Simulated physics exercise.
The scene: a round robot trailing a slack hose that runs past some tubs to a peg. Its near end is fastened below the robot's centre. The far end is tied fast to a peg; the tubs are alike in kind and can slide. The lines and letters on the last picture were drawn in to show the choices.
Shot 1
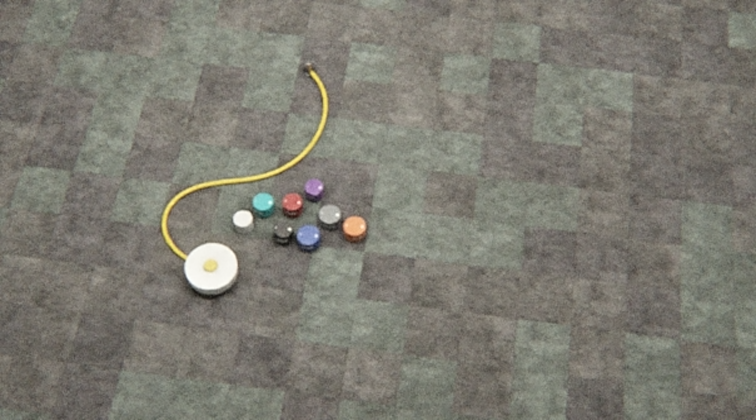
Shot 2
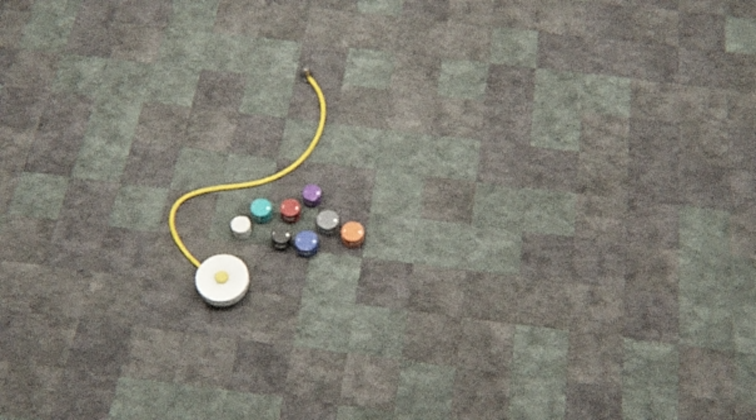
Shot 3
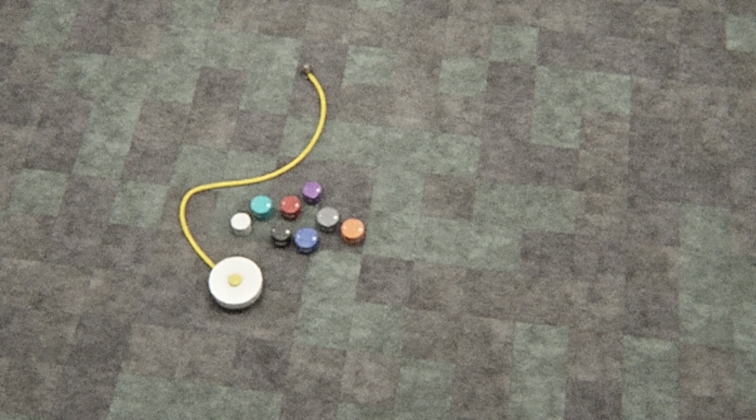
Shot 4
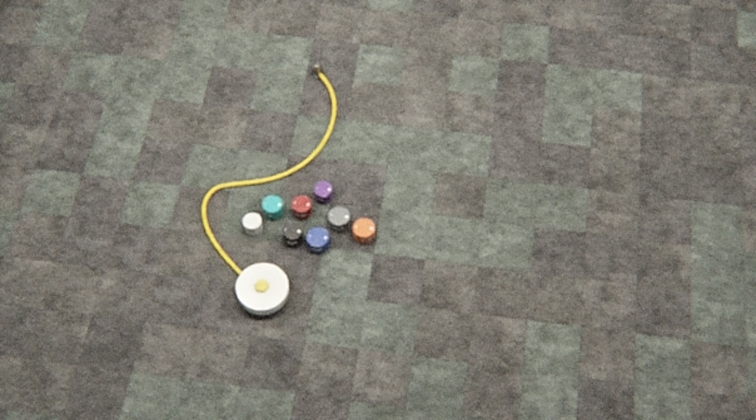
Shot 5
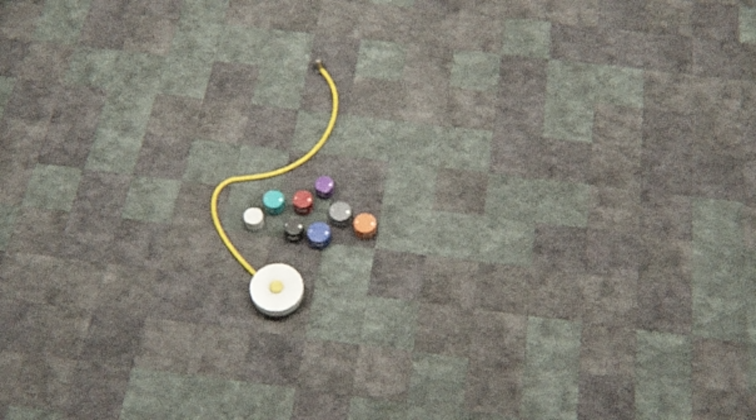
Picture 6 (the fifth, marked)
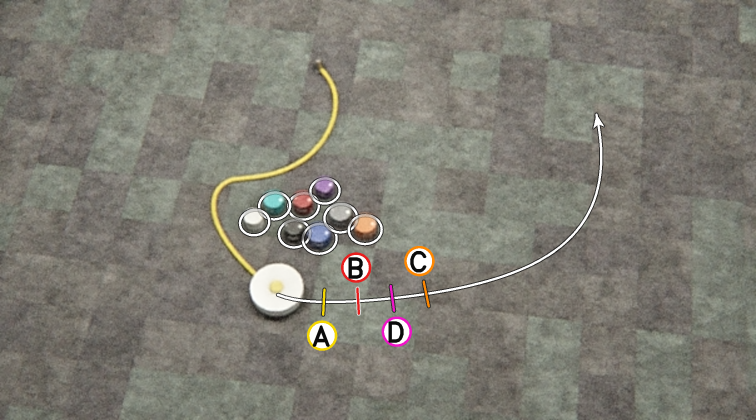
A round white robot trailing a yellow cord tied to a small peg crept rightward and slightly down across the patchy carpet, while the cluster of eight colourful tubs beside it stayed in the same arrangement.
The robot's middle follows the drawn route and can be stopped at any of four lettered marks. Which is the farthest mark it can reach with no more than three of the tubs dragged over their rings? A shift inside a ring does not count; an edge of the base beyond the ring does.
Mark C.
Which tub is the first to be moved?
The white tub.
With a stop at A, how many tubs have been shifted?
The count is none.
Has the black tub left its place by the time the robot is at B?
By then, no.
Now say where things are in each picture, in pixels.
Peg (309, 67); black tub (284, 233); blue tub (309, 238), in the first frame.
Robot (223, 281); red tub (291, 211), in the second frame.
Robot (236, 284); white tub (242, 225), in the third frame.
Robot (263, 290); purple tub (324, 192), in the fourth frame.
Robot (277, 291); peg (319, 64); black tub (294, 230); blue tub (319, 236), in the fifth frame.
On the marked copy, A at (324, 302); B at (358, 301); C at (426, 294); D at (392, 298); the route from (278, 295) via (512, 273) to (596, 115).
Following C. Soon after the start, robot (328, 298).
Later, robot (382, 295); white tub (257, 219).
In the end, robot (427, 290); black tub (297, 229); turquoise tub (281, 201); white tub (286, 217); two over the rings.
As for the rest, A is within the limit but short; B is within the limit but short; D is within the limit but short.
